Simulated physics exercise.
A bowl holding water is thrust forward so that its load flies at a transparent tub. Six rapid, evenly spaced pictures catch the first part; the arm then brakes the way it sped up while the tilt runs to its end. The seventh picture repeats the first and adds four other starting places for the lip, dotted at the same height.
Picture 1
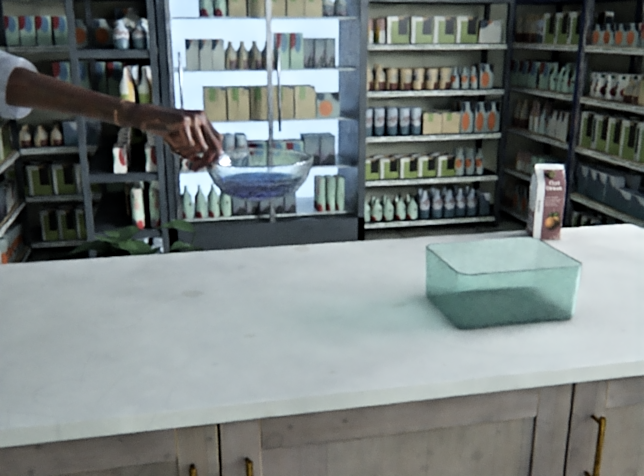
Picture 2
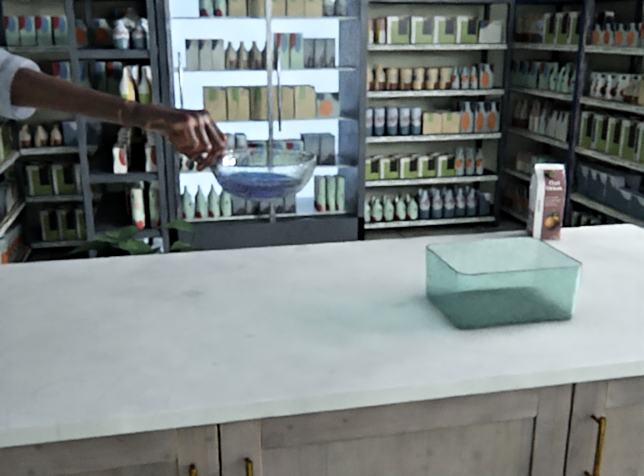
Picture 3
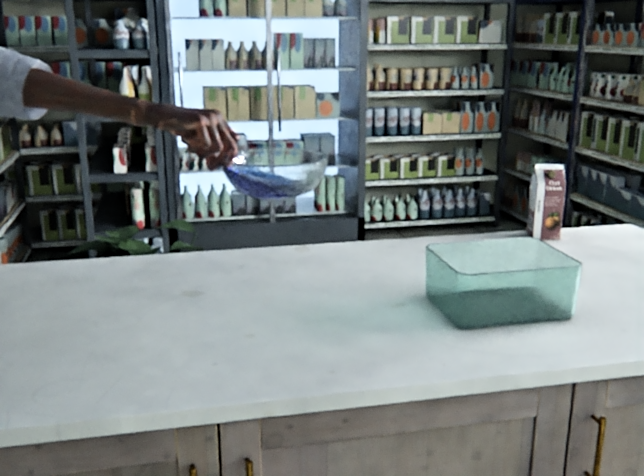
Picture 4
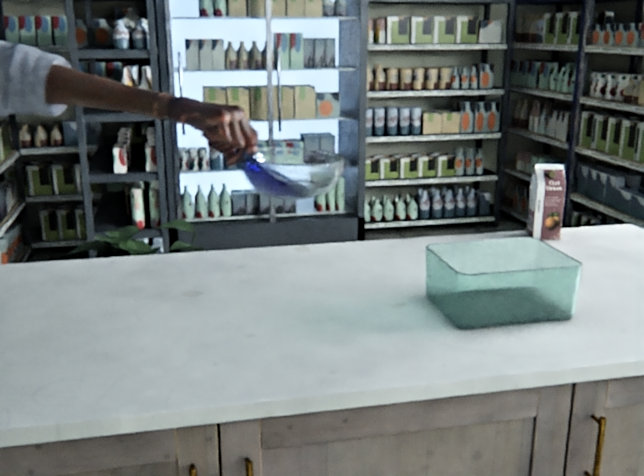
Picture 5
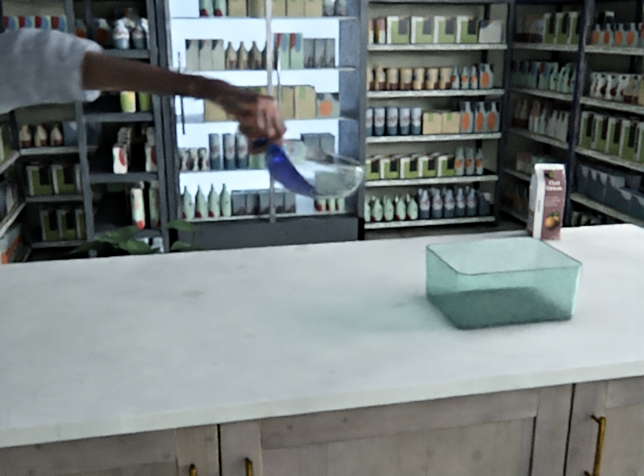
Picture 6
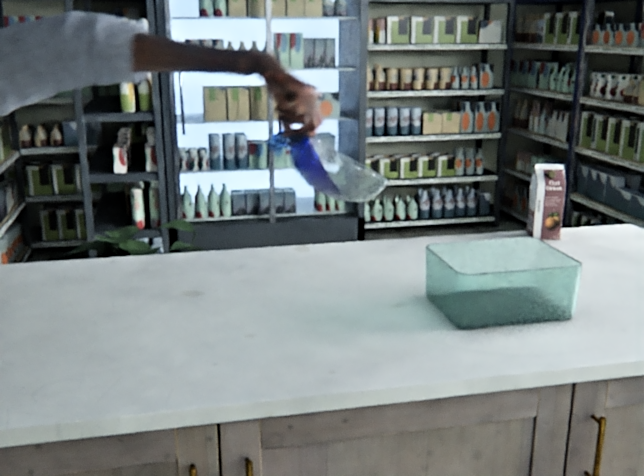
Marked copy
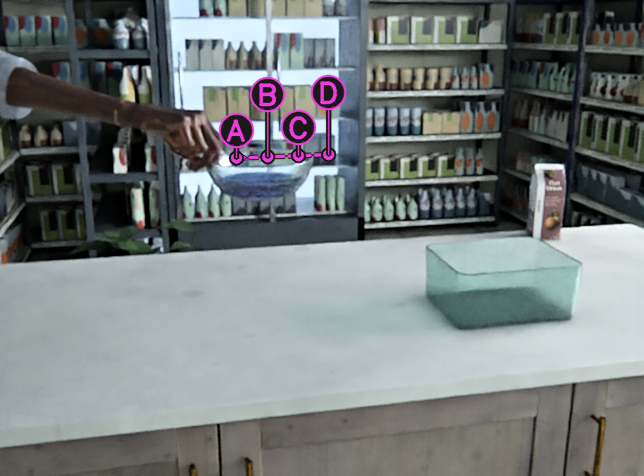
A hand swings a clear bowl of blue liquid rightward above a counter, tilting it forward.
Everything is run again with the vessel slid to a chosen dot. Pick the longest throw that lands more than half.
Place D.
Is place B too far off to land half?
Yes, that goes wrong.
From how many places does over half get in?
One of the four.
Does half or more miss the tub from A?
Yes.
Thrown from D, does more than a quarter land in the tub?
Yes.
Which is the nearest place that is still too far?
That would be C.
On the marked copy, A at (236, 158); B at (267, 156); C at (298, 155); D at (328, 154).
With A, about 1 % lands in the tub, 98 % falls short.
With B, about 7 % lands in the tub, 90 % falls short and 3 % goes beside or beyond.
With C, about 26 % lands in the tub, 69 % falls short and 5 % goes beside or beyond.
With D, about 68 % lands in the tub, 26 % falls short and 6 % goes beside or beyond.
